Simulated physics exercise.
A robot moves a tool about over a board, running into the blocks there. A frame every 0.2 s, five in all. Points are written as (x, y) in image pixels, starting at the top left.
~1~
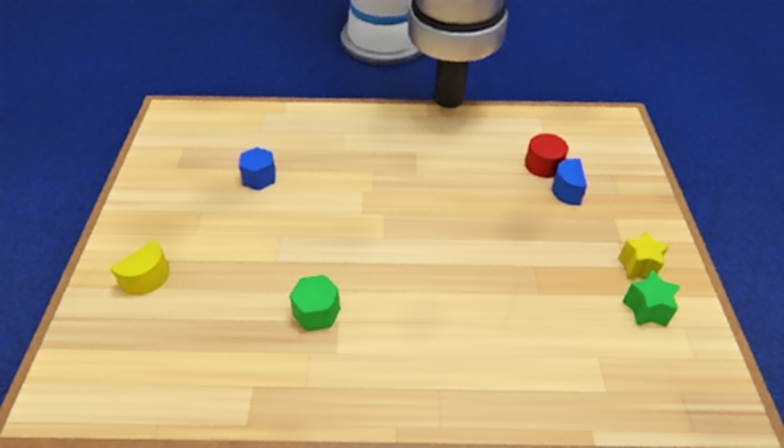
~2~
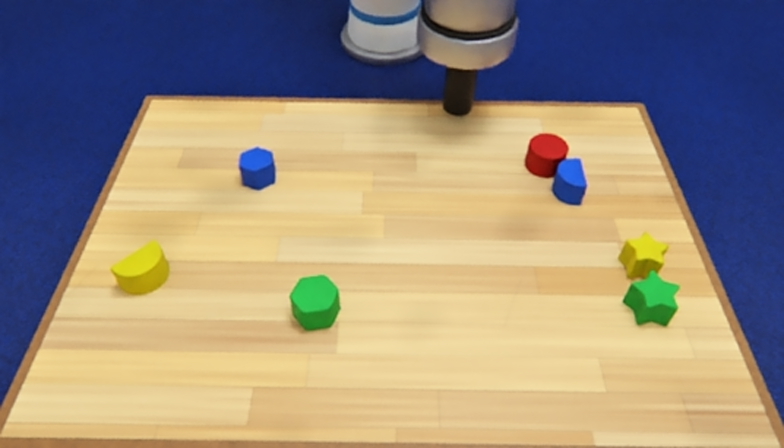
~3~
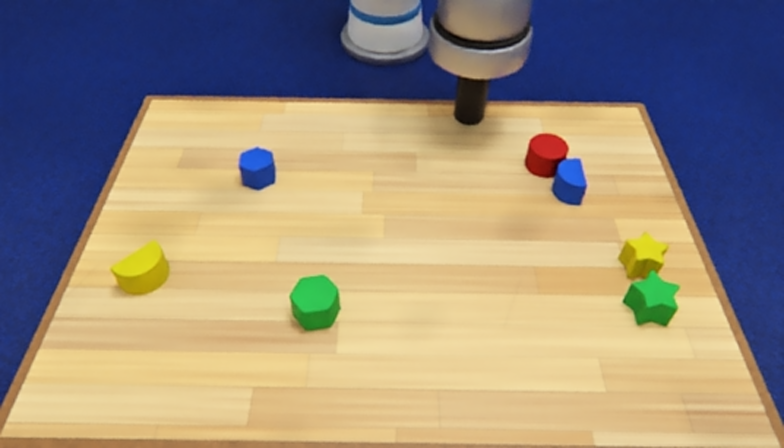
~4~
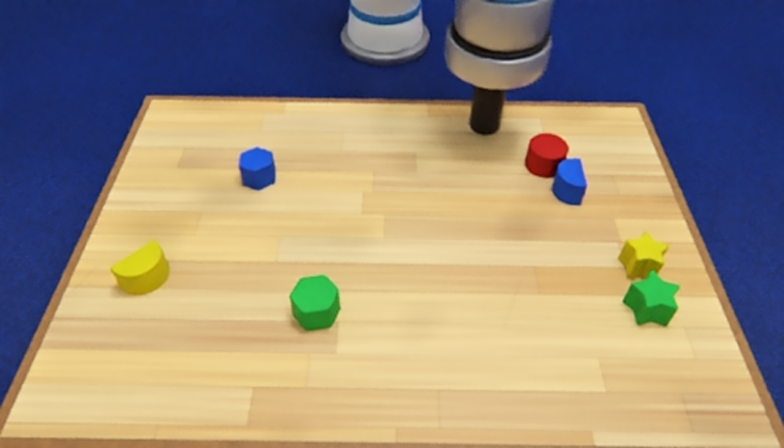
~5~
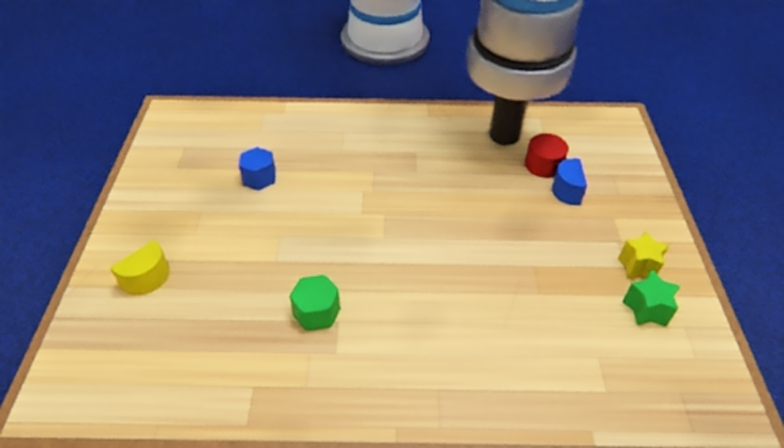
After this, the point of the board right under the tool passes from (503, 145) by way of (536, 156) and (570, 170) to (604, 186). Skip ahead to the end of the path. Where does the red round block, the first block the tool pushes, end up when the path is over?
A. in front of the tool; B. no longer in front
The correct letter is A.
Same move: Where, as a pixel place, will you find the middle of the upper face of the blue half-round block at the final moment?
It ends at (596, 193).
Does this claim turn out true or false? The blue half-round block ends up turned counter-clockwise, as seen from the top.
That is false.
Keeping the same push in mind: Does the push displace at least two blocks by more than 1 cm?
In short: Yes.
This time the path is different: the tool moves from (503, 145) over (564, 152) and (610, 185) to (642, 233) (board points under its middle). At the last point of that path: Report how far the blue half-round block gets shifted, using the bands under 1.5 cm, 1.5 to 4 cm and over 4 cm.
The blue half-round block ends up quite far away, over 4 cm.
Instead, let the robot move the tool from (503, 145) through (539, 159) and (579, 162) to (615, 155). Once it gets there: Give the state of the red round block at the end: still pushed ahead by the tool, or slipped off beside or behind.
Slipped clear.
On the path given first. One third of the way, tool (539, 147); red round block (573, 153); blue half-round block (583, 179), turned 35° clockwise.
Two thirds of the way, tool (574, 161); red round block (608, 170); blue half-round block (595, 191), turned 100° clockwise.
At the end, tool (608, 177); red round block (641, 189); blue half-round block (596, 193), turned 105° clockwise.
